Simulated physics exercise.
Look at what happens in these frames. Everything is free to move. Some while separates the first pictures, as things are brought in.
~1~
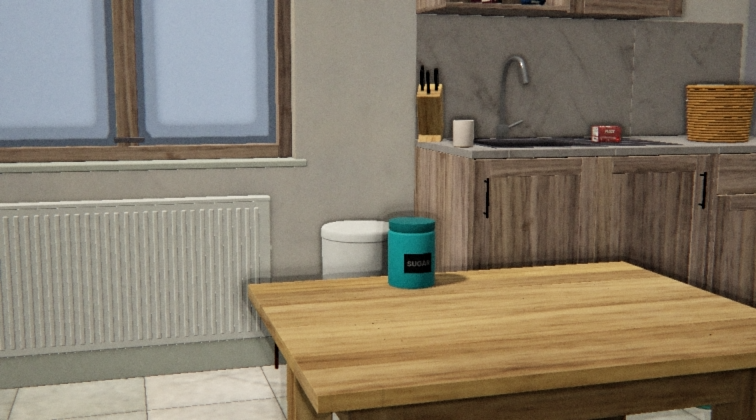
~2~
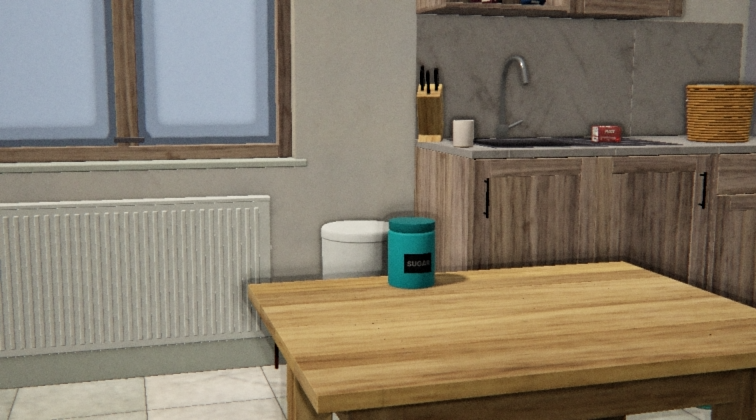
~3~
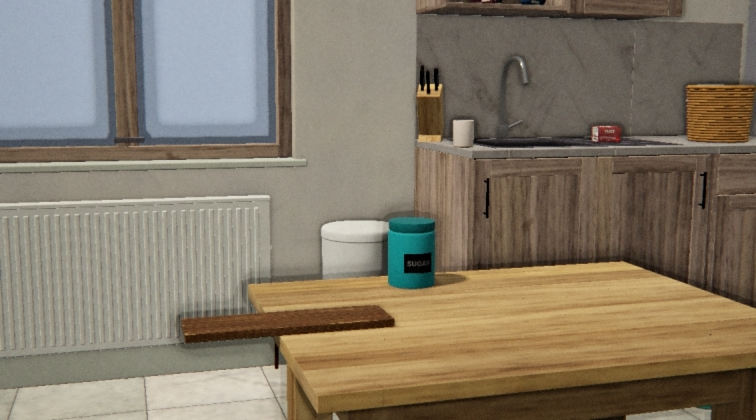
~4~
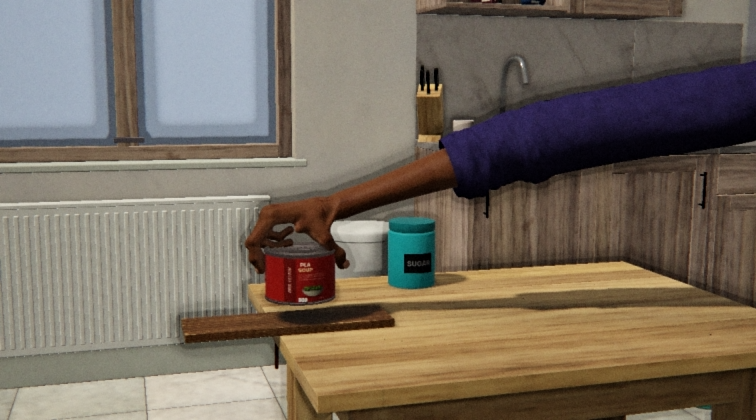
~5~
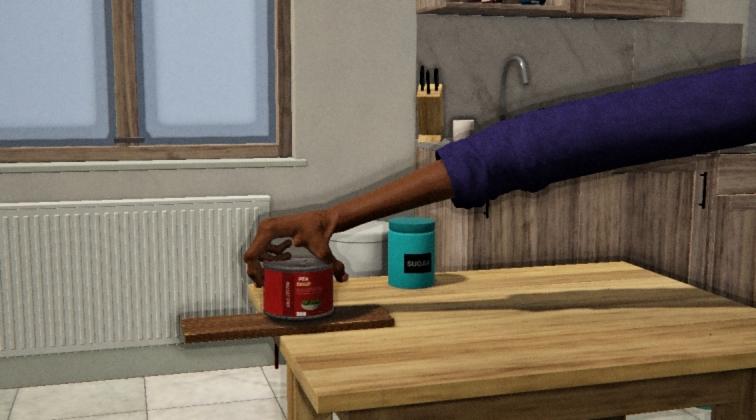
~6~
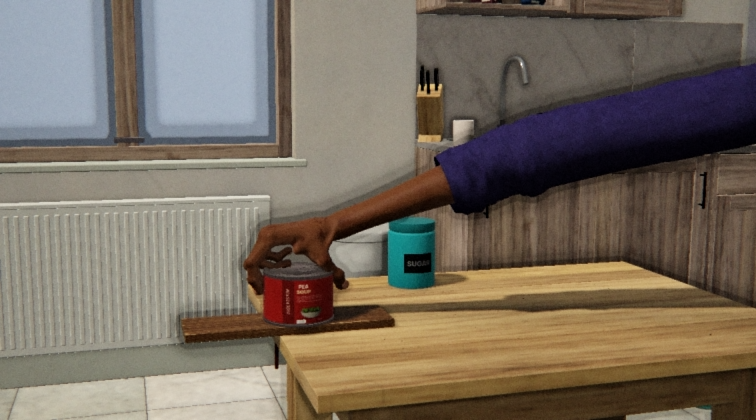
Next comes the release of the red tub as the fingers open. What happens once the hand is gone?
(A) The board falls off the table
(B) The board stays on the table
The board stays on the table.
Then, 0.40 s after the last picture, nothing has stirred.
Then, 1.10 s after the last picture, red tub resting near (298, 294).
At rest, all 3 in place. Seen from the same camera at the end, red tub near (298, 294). The board holds.
